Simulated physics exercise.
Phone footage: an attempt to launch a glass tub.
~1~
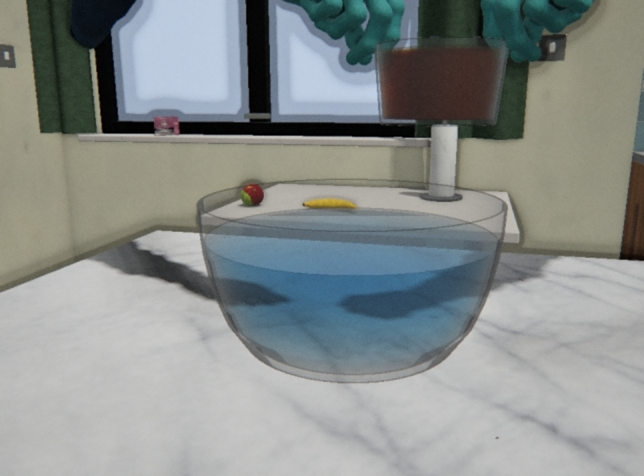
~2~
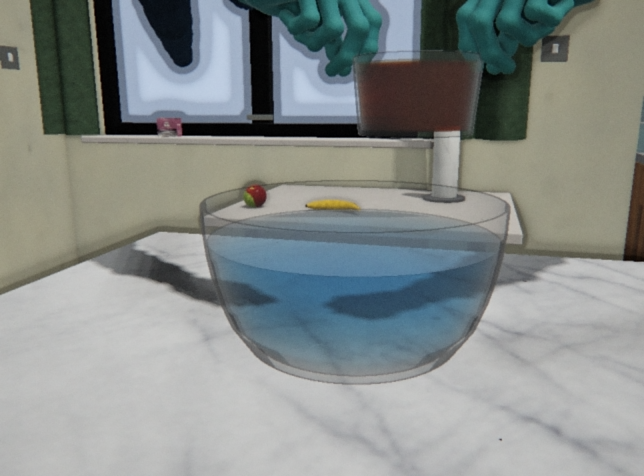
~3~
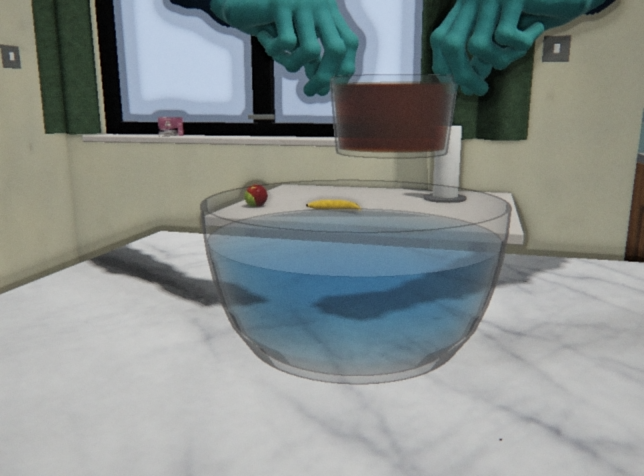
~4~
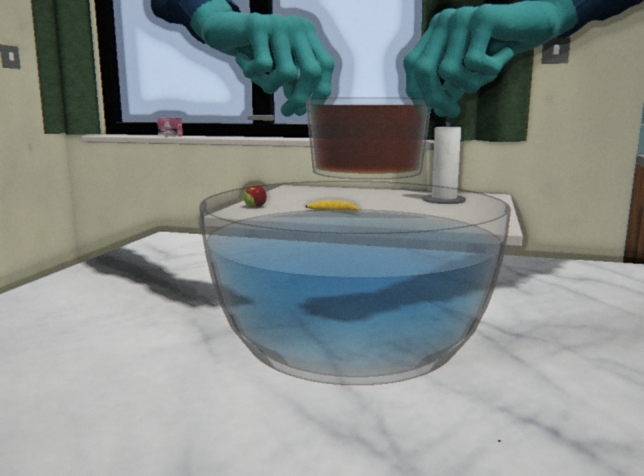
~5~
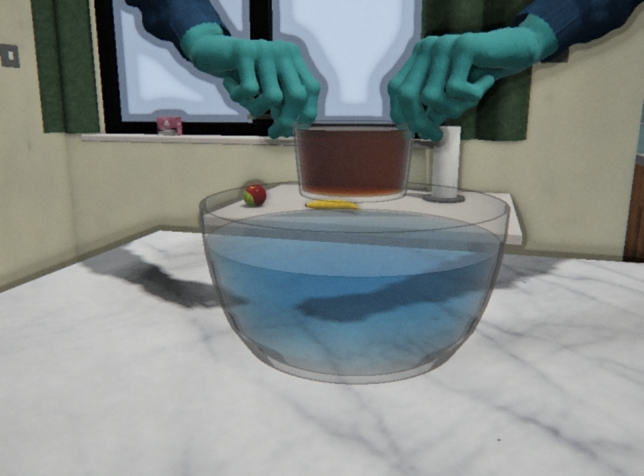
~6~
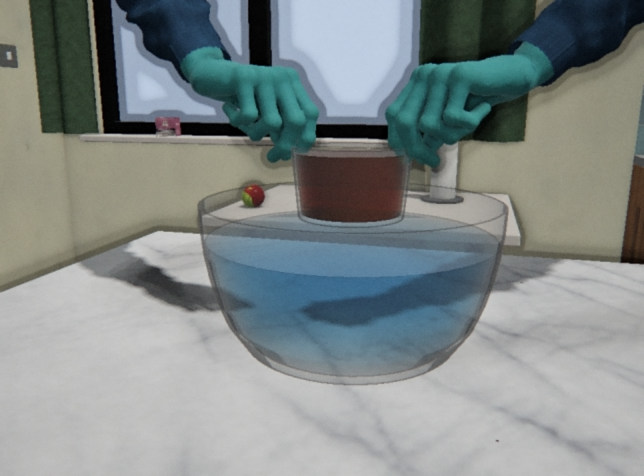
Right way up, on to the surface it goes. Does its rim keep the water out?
It heads for the bottom.
A moment on, the tub dips into the water.
Further on, water pours in over its rim.
When it is over, the tub lies on the bottom.
